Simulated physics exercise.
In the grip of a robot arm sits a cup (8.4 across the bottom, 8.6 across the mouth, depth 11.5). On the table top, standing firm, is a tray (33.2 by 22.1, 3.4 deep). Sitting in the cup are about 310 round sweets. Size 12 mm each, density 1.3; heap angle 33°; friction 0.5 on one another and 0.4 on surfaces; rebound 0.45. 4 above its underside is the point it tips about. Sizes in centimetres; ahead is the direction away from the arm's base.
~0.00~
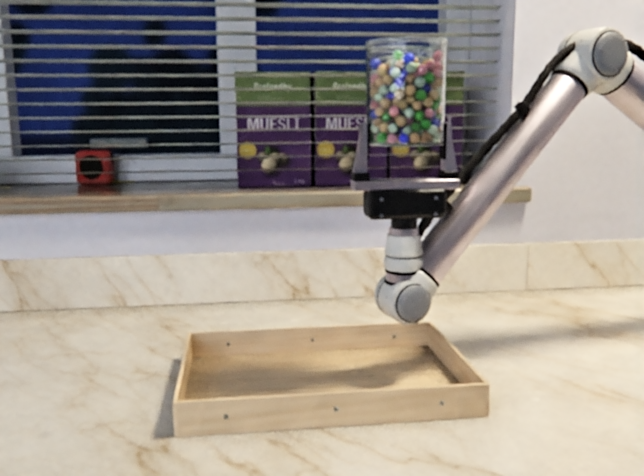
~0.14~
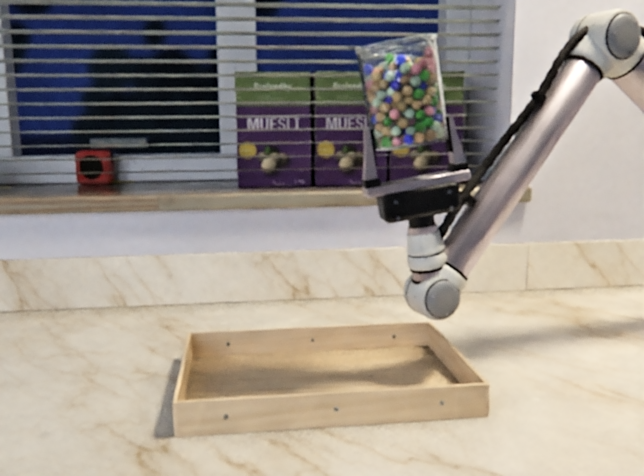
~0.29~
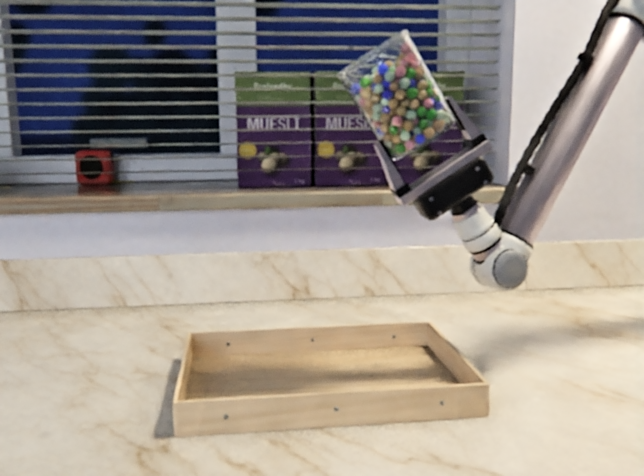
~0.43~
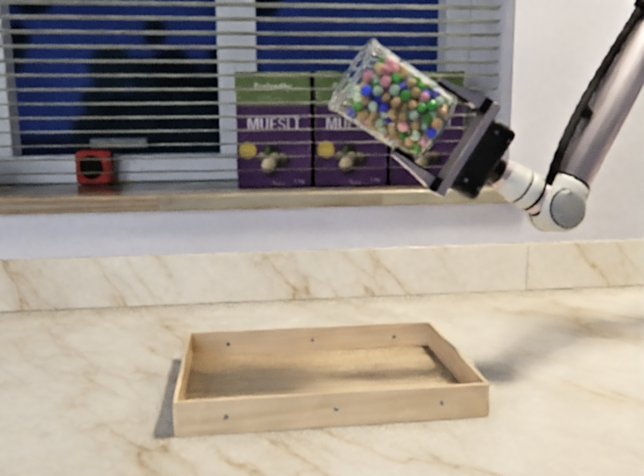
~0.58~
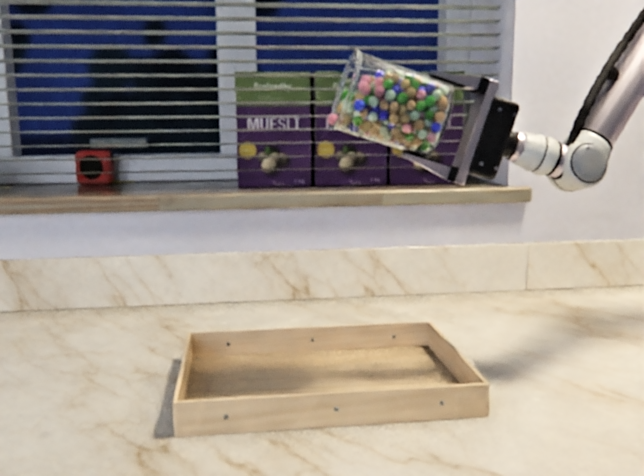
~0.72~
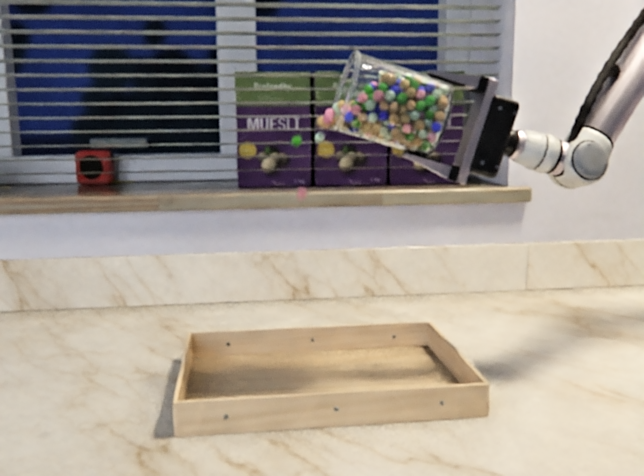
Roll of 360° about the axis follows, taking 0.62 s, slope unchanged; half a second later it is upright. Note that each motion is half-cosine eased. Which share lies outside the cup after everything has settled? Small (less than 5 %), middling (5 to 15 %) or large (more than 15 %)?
Middling.
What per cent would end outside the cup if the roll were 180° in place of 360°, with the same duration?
Estimate: Near 10 %.
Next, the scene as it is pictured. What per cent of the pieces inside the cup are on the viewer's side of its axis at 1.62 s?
Roughly 55 in every hundred.
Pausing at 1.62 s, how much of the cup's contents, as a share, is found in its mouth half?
40 percent or so.
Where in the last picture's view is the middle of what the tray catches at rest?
The centre sits around (258, 394).
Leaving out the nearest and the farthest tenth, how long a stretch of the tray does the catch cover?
It spans something like 16 centimetres, give or take.
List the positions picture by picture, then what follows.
In the first frame, the cup middle at (406, 95), upright; upper third of the load around (406, 74), from x 375 to 440, top at y 55; 310 in the cup.
In the second frame, the cup middle at (403, 95), tipped 9°; upper third of the load around (403, 76), from x 370 to 440, top at y 50.
In the third frame, the cup middle at (398, 97), tipped 32°; upper third of the load around (396, 79), from x 355 to 445, top at y 50.
In the fourth frame, the cup middle at (393, 102), tipped 58°; upper third of the load around (391, 87), from x 350 to 445, top at y 60.
In the fifth frame, the cup middle at (392, 106), tipped 72°; upper third of the load around (395, 91), from x 335 to 445, top at y 75.
In the sixth frame, the cup middle at (392, 106), tipped 73°; upper third of the load around (401, 94), from x 295 to 440, top at y 75; 307 in the cup, 3 in flight or on a rim.
After 1.17 s, tipped 73°, highest piece 38 above the table; 296 in the cup, 11 in the tray, 1 on the table or floor, 2 in flight or on a rim.
After 1.62 s, tipped 31°, highest piece 39 above the table; 286 in the cup, 19 in the tray, 2 on the table or floor, 3 in flight or on a rim.
After 2.04 s, upright, highest piece 40 above the table; 286 in the cup, 22 in the tray, 2 on the table or floor.
After 2.74 s, upright, highest piece 40 above the table; 286 in the cup, 22 in the tray, 2 on the table or floor.
In the end, 286 in the cup, 22 in the tray, 2 on the table or floor. That is 8 % outside the cup.
